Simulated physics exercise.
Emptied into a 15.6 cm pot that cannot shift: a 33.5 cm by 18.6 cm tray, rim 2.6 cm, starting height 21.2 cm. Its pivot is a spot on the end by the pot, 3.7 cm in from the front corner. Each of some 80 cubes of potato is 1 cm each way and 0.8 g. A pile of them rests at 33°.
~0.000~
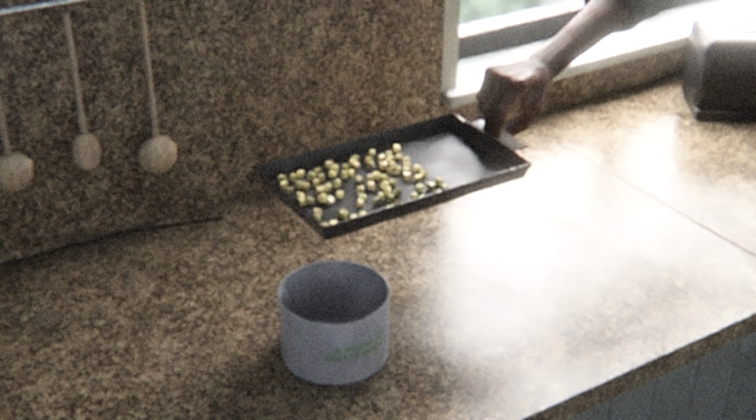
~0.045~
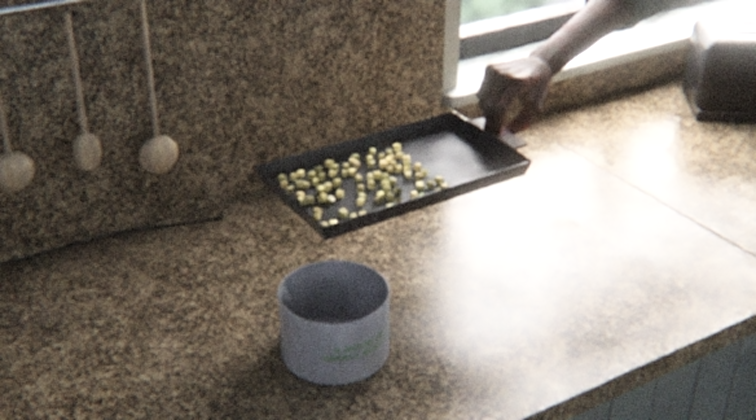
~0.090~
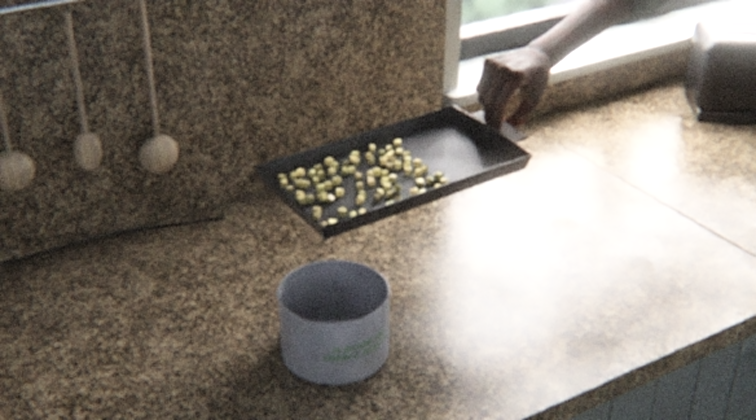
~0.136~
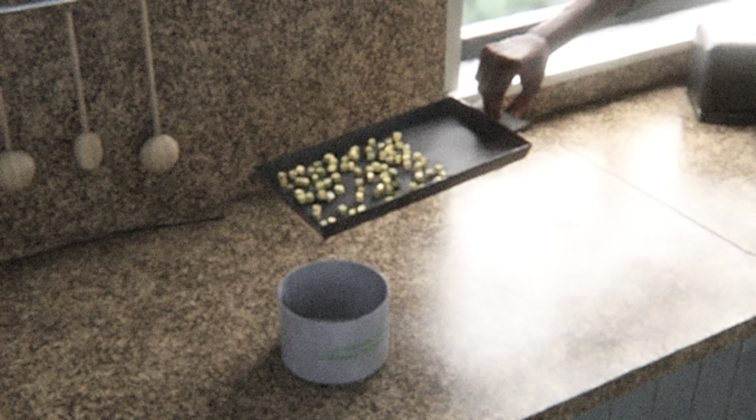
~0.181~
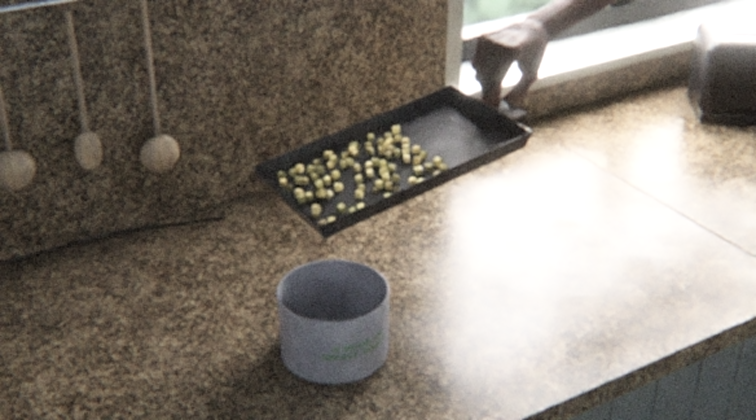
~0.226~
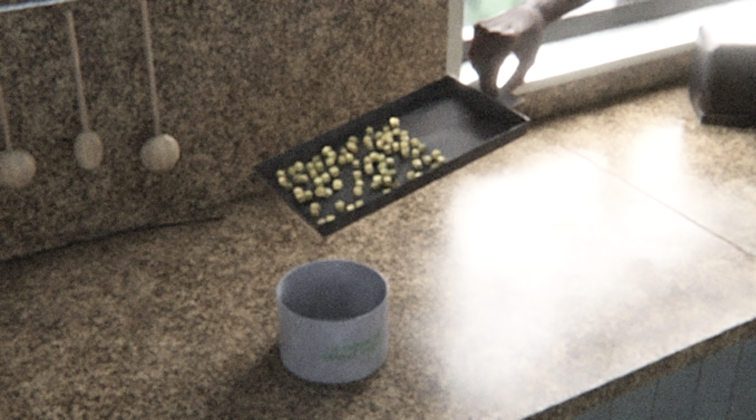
A dark rectangular tray, held at its far right end by a hand above a speckled countertop, starts out nearly level with small yellowish-green pieces clustered on its left half. The hand gradually raises that end, steepening the tray's slant toward the left, while the pieces shift only slightly and the grey pot below stays still.
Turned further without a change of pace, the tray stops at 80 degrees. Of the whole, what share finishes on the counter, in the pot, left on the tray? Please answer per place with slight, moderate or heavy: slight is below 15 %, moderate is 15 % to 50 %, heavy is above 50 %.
Per place: Counter moderate, pot slight, left on the tray heavy.
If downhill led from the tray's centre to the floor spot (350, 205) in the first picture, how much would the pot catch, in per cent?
I'd say close to 10 %.
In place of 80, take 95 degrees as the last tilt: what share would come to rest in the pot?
Around 5 %, I reckon.
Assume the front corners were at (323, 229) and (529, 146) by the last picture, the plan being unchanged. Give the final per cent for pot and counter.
Pot: 50, counter: 35.
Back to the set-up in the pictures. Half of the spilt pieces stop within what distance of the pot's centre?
I'd say close to 22 centimetres.
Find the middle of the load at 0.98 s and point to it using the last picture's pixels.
Load centre, approx.: (283, 200) px.
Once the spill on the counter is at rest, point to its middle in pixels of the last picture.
You'll find it at about pixel (194, 343).
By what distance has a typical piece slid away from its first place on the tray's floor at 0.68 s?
It has moved some 4 cm from its start.
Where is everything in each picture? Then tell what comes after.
Tray tilt 0 degrees, front corners at (325, 224) and (525, 162); middle of the pieces at (359, 179); pot at (334, 291), in the first frame.
Tray tilt 1 degrees, front corners at (325, 224) and (526, 160); middle of the pieces at (359, 178), in the second frame.
Tray tilt 2 degrees, front corners at (324, 223) and (526, 153); middle of the pieces at (359, 176), in the third frame.
Tray tilt 5 degrees, front corners at (322, 223) and (526, 143), lowest corner left back; middle of the pieces at (358, 172), in the fourth frame.
Tray tilt 9 degrees, front corners at (321, 223) and (524, 131), lowest corner left back; middle of the pieces at (357, 168), in the fifth frame.
Tray tilt 12 degrees, front corners at (320, 223) and (523, 120), lowest corner left back; middle of the pieces at (356, 164); pot at (333, 289). Its pace works out near 70 degrees a second, in the sixth frame.
After 0.68 s, tilt 44 degrees; the tray holds 100 %, the pot 0 %.
Then, at 0.98 s, tilt 66 degrees; the tray holds 75 %, the pot 0 %.
After 1.39 s, tilt 80 degrees; the tray holds 65 %, the pot 0 %.
In the end, at 2.4 s, counter 35 %, pot 0 %, tray 65 %.
